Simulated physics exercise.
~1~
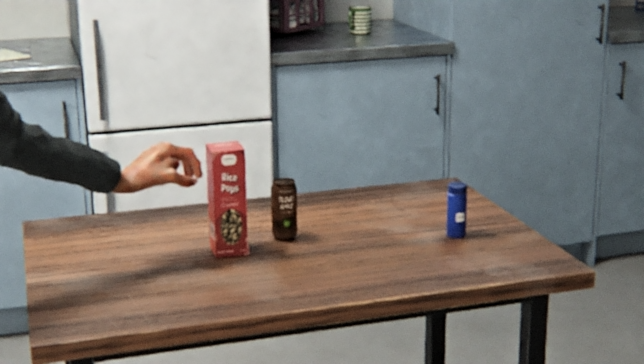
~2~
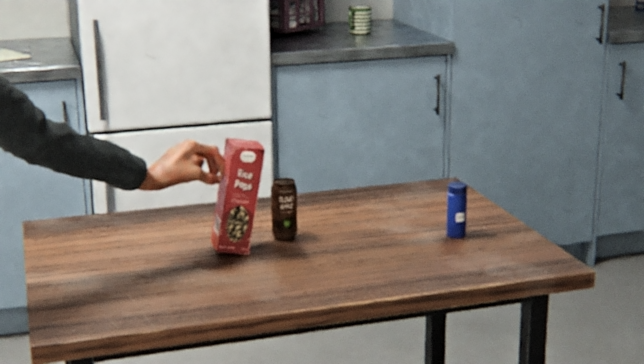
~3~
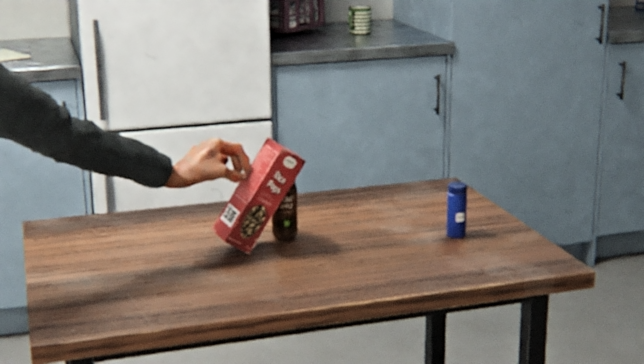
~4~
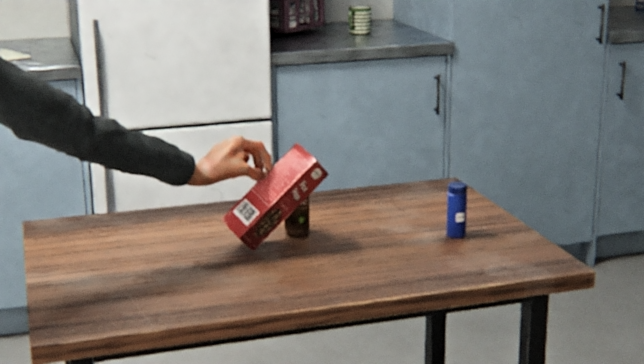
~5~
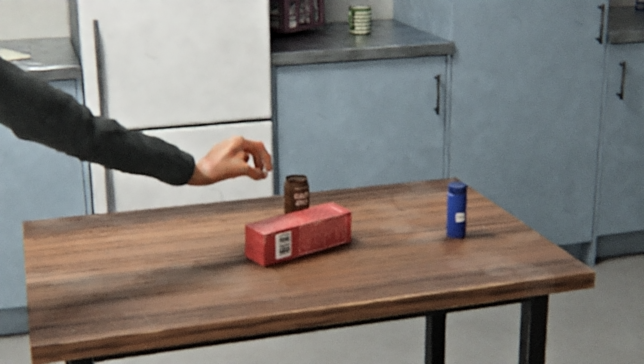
A tall red carton stands toward the left of a wooden table in a kitchen with pale blue cabinets, seen from slightly above by a still camera. Close to its right is a small dark brown can, and a blue shaker stands farther right. A hand in a dark sleeve reaches in from the left and pushes the upper part of the carton, which leans to the right. The carton tilts farther, passing in front of the can, which shifts slightly. It then drops onto its side and lies there, with the can and shaker still upright.
